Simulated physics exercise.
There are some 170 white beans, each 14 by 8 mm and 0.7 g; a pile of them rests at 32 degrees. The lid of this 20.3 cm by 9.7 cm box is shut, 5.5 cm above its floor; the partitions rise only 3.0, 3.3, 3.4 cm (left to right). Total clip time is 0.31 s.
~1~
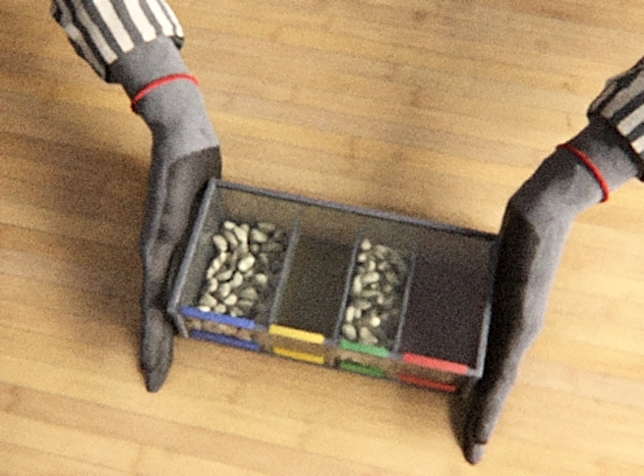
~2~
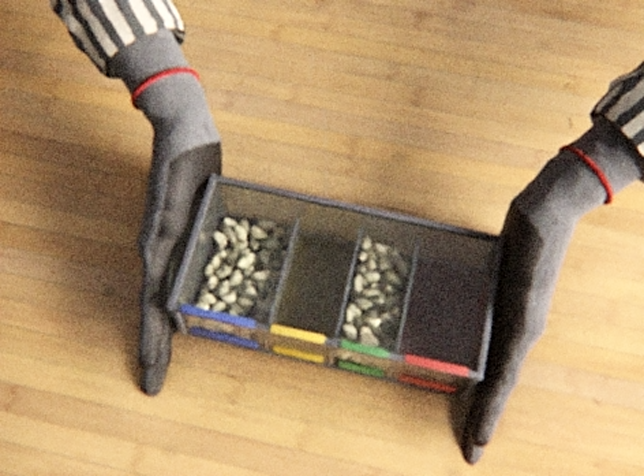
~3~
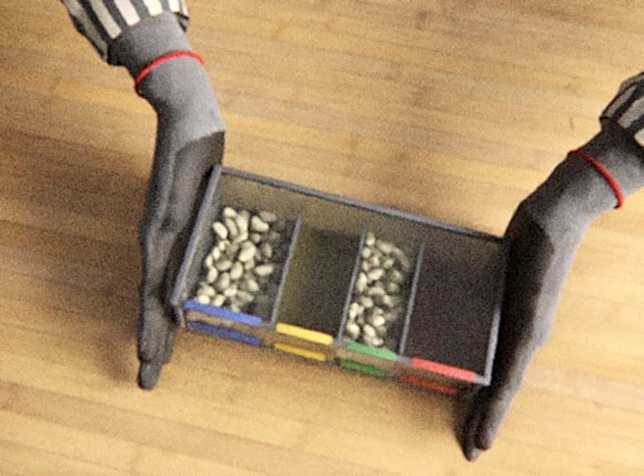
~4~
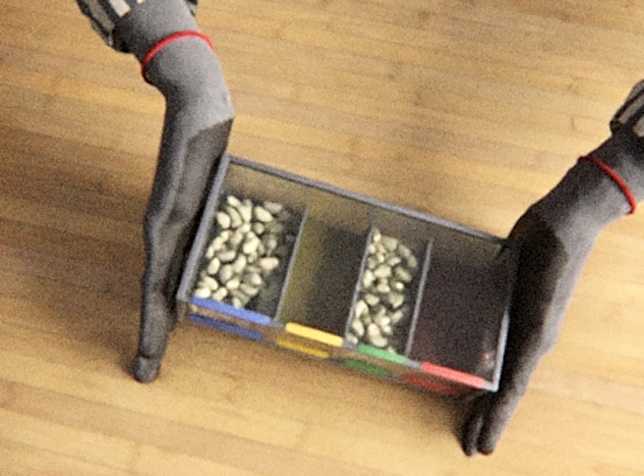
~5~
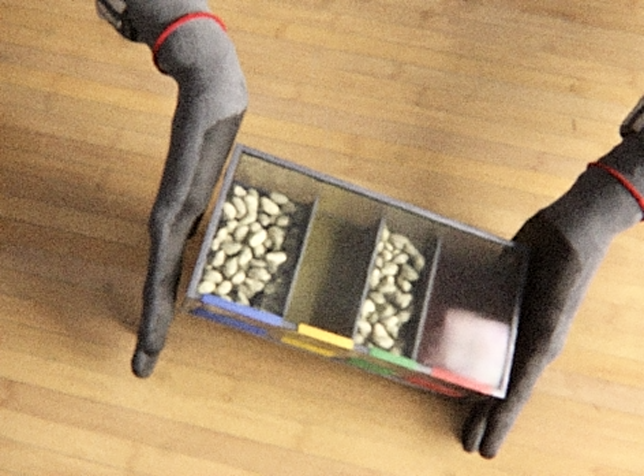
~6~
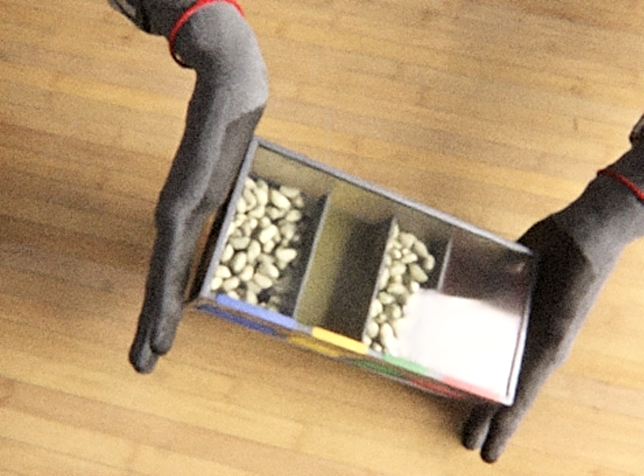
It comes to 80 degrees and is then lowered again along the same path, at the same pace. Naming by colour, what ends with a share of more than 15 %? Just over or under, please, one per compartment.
Red compartment: Over, blue compartment: Over, green compartment: Over, yellow compartment: Under.
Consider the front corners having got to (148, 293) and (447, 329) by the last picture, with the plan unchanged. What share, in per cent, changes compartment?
Something like 10 in a hundred.
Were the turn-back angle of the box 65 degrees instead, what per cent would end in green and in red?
With that change it's green at 50 per cent and red at 0 per cent.
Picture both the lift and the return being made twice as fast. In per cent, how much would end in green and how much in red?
Per cent - green: 45; red: 30.
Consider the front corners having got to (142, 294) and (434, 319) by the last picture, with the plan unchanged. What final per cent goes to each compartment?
Final per cent - red: 0; blue: 60; green: 35; yellow: 5.
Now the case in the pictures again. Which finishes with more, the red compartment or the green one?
Green compartment.
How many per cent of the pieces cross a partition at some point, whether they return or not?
Estimate: Some 30 per cent.
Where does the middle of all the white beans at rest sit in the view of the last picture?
Look around (370, 332) in the last picture.
Then, 0.71 s after the last picture, tilt 78 degrees; red 5 %, blue 40 %, green 45 %, yellow 10 %.
Then, 1.19 s after the last picture, tilt 33 degrees; red 25 %, blue 30 %, green 45 %, yellow 5 %.
Then, 1.74 s after the last picture, tilt 0 degrees; red 25 %, blue 30 %, green 45 %, yellow 5 %.
In the end, red 25 %, blue 30 %, green 45 %, yellow 5 %.
